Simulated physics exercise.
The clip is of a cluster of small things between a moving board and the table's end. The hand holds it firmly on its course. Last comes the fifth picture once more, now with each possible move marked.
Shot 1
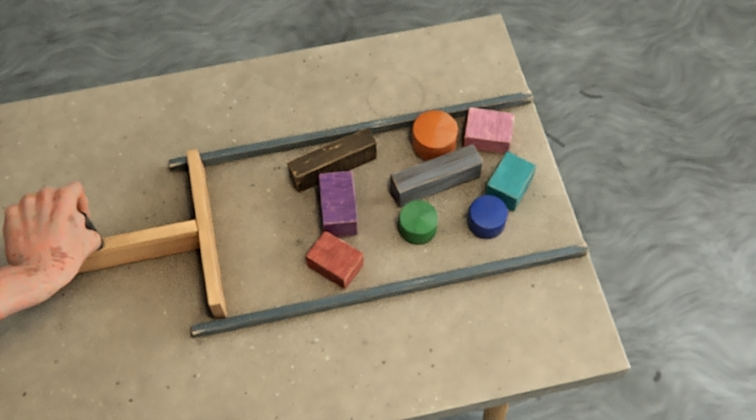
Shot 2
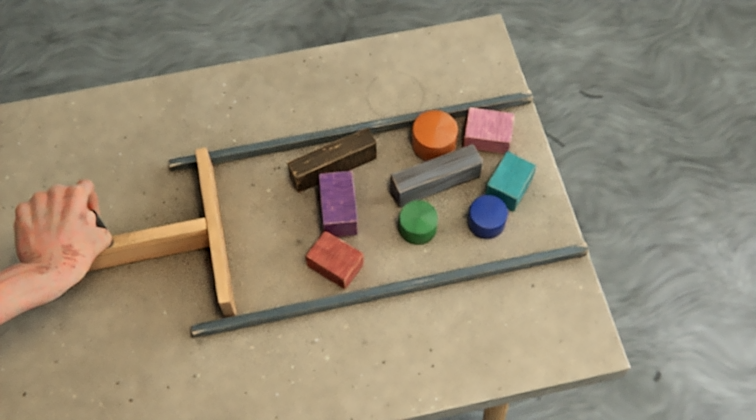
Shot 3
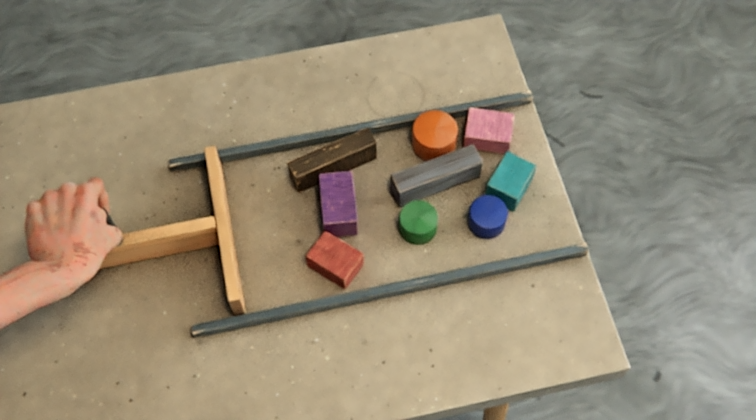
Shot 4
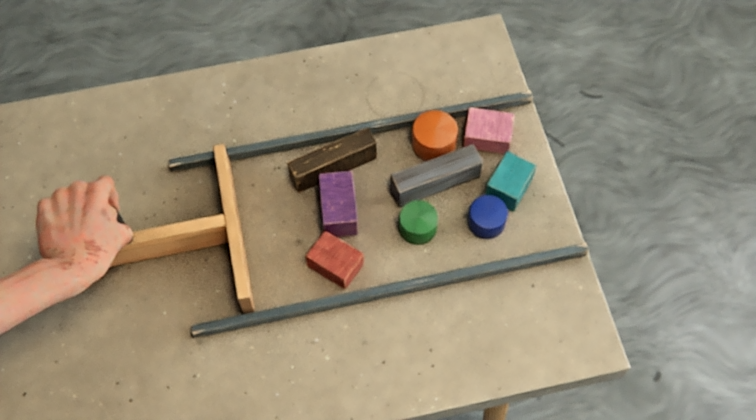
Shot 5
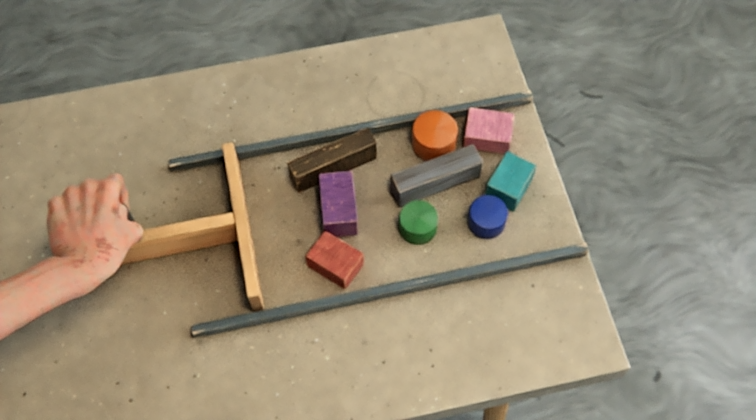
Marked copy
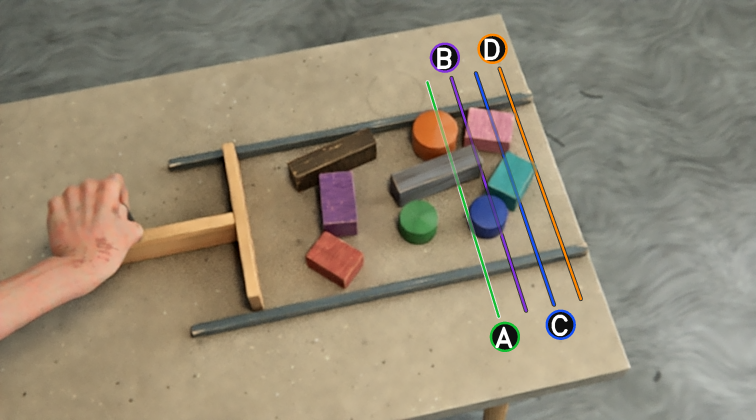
To begin with, a hand grips a wooden T-shaped pusher at the left of a table, facing a cluster of colourful blocks and round pieces between two dark rails. The hand then slides the board slowly rightward between the rails, narrowing the gap, while the pieces stay still and untouched.
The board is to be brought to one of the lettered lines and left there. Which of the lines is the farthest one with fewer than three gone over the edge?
It should halt at A.
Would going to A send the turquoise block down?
By then, no.
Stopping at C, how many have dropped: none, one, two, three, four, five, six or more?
In all, six or more.
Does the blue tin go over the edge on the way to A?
No.
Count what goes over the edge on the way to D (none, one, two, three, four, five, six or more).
In all, six or more.
On the marked copy, A at (461, 191); B at (486, 186); C at (512, 181); D at (537, 176).
Taking A. A third of the way, board (321, 200); red block (366, 259); black bar (362, 154).
Two thirds of the way, board (399, 184); pink block (540, 117); turquoise block (523, 183).
When it is over, board (458, 173); orange tin over the edge; pink block over the edge; two fallen.
As for the rest, B drops four; C drops six; D drops seven.
